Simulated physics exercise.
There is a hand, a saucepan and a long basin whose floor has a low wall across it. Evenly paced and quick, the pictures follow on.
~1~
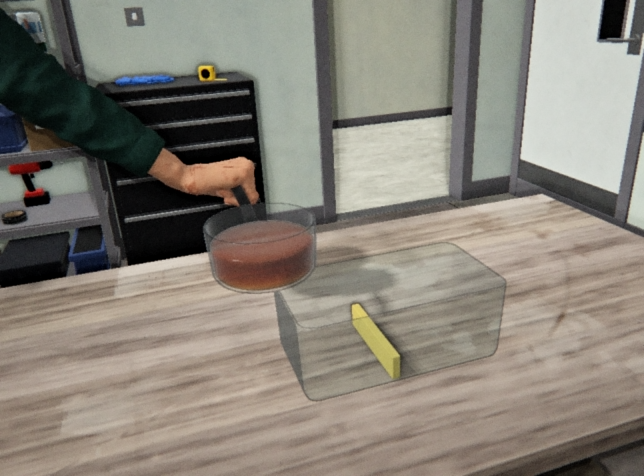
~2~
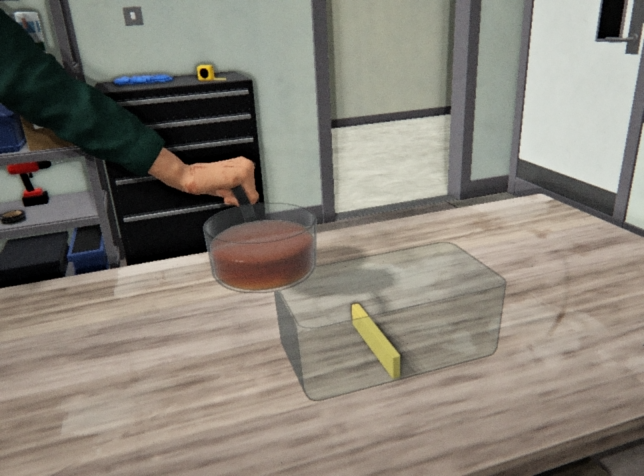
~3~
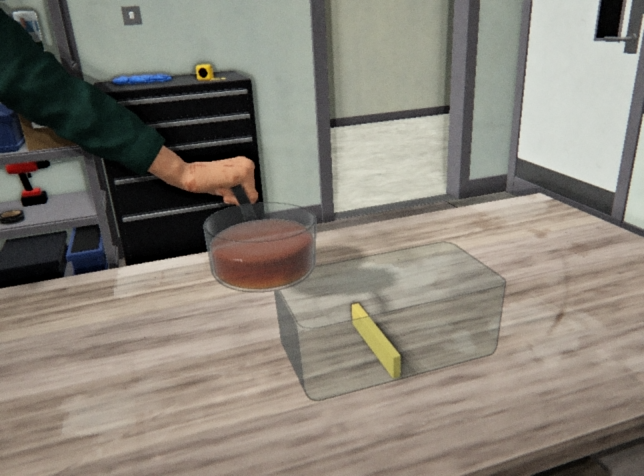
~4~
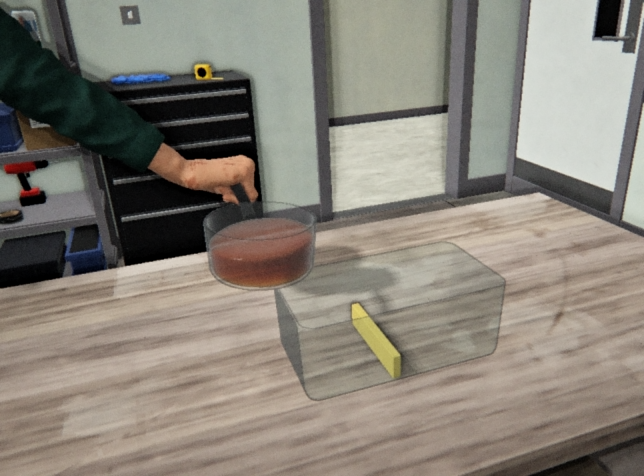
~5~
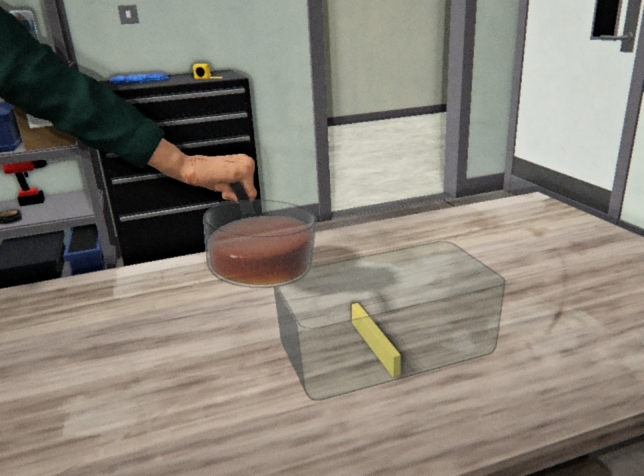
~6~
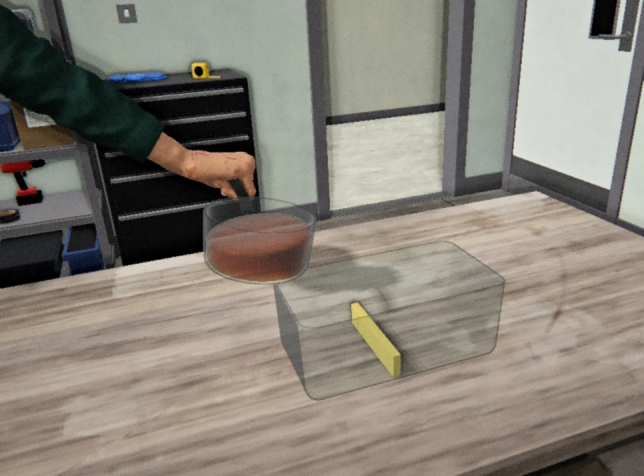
A hand held a clear saucepan of reddish-brown liquid beside a long see-through basin with a low yellow wall across its floor, keeping it level at first, then slowly tilting it slightly.
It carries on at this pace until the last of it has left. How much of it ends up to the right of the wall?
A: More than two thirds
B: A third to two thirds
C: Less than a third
More than two thirds (A).
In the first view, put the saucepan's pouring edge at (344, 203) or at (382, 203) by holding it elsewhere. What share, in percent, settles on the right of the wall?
Try one: 90 %; try two: 90 %.
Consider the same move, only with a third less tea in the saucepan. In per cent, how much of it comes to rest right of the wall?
Roughly 70 in a hundred.
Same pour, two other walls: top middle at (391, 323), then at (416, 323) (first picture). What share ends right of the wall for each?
Roughly 40 per cent first and roughly 10 per cent second.
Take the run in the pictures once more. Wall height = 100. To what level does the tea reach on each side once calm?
Roughly 20 left of the wall, roughly 50 right of it.
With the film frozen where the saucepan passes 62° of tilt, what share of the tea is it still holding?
Near 70 in a hundred still remains.
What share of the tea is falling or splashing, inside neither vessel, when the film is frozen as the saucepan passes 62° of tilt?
It's close to 25 per cent.
A moment on, the saucepan is tipped part way and 72 per cent is still to pour, 1 is left of the wall and 0 right of it.
Next, the saucepan is tipped on its side and 17 per cent is still to pour, 7 is left of the wall and 53 right of it.
Then the saucepan is tipped on its side and 2 per cent is still to pour, 15 is left of the wall and 78 right of it.
Later the saucepan is tipped on its side and 0 per cent is still to pour, 20 is left of the wall and 79 right of it.
In the end 20 per cent lies left of the wall, 79 right of it and 1 outside.
